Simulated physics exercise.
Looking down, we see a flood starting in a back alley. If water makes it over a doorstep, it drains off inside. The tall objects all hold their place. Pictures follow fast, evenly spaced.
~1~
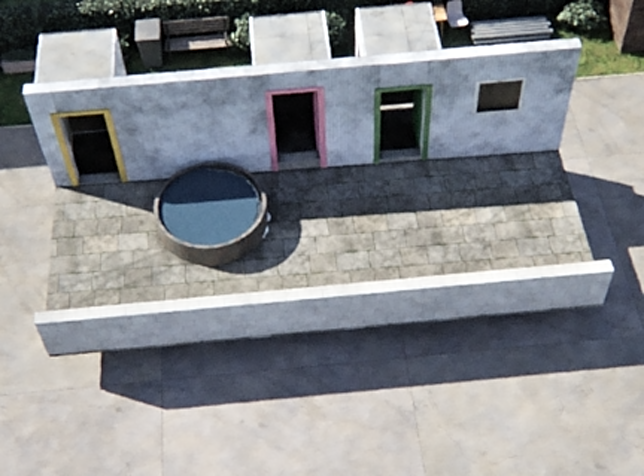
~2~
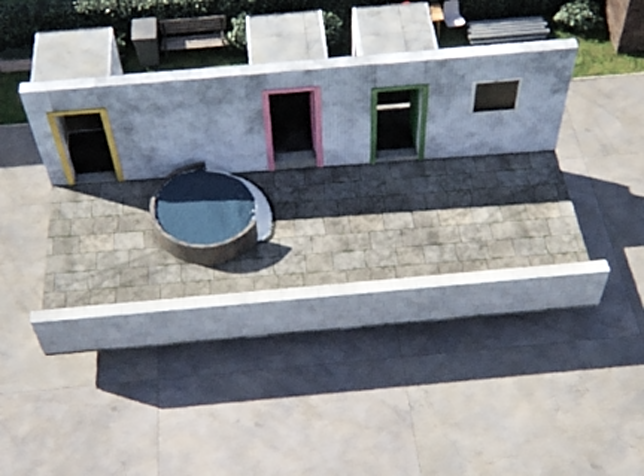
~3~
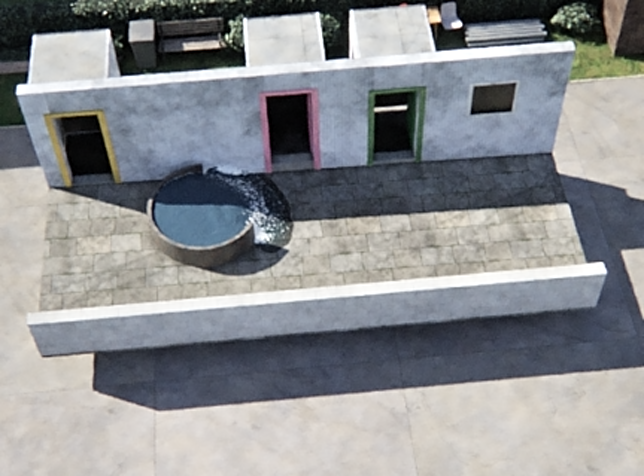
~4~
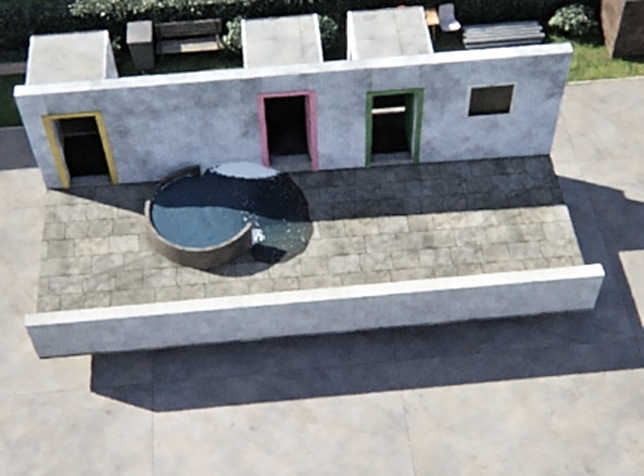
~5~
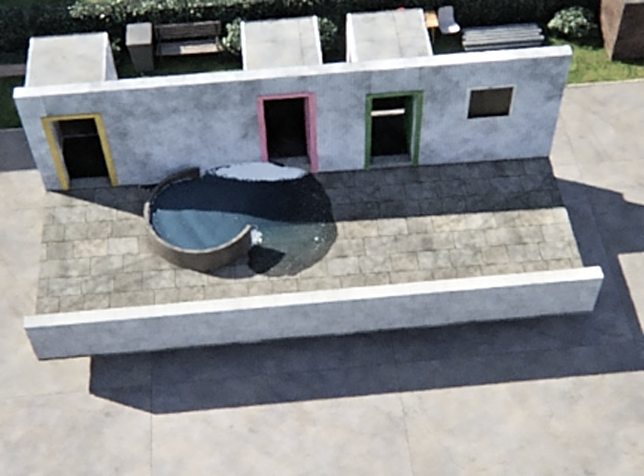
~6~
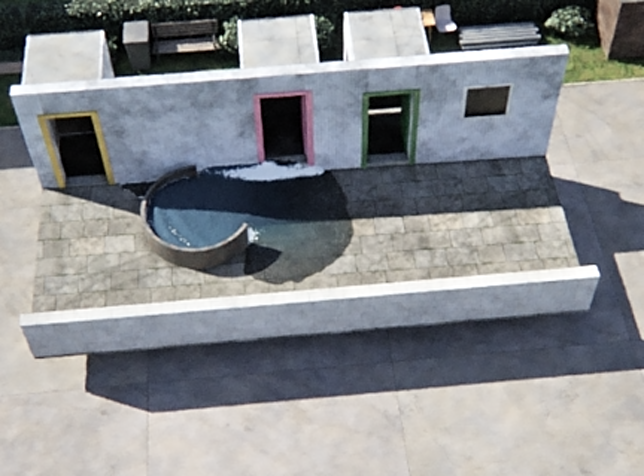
A round pool of blue water stands at the left of a paved back alley, seen from high above. Behind it a whitish wall holds yellow, pink and green doorways from left to right, then a small window, with a low pale wall in front. The pool's right side opens and water pours out, foaming and spreading rightward over the paving and along the back wall, as the view drifts slightly right.
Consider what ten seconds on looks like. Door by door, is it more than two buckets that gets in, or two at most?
Green door - two at most; yellow door - two at most; pink door - two at most.
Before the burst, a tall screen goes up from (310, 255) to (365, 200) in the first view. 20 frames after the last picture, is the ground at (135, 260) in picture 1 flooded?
Parched.
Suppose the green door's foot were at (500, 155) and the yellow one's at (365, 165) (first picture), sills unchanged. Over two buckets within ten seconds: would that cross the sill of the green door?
Put simply, the green door stays beneath the mark.
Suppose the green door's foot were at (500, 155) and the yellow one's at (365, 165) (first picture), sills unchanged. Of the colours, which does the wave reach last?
Looks like the green door.
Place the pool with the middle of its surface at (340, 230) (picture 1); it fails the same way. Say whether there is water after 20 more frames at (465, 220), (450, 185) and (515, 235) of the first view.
I'd say swamped for the first, swamped for the second and swamped for the third.
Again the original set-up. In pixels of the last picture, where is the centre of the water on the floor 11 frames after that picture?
Around pixel (298, 210) of the last picture.
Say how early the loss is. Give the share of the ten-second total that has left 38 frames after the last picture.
Share gone by then: About 70 %.
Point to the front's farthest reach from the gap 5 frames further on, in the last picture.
Near (434, 168).
A moment on, water covers 30 % of the floor; the green door wet at the sill, nothing in, the yellow door wet at the sill, nothing in, the pink door under two buckets in.
Next, water covers 45 % of the floor; the green door wet at the sill, nothing in, the yellow door wet at the sill, nothing in, the pink door under two buckets in.
Then, water covers 60 % of the floor; the green door wet at the sill, nothing in, the yellow door wet at the sill, nothing in, the pink door under two buckets in.
Later, water covers 55 % of the floor; the green door wet at the sill, nothing in, the yellow door wet at the sill, nothing in, the pink door under two buckets in.
In the end, water covers 50 % of the floor; the green door wet at the sill, nothing in, the yellow door wet at the sill, nothing in, the pink door under two buckets in.
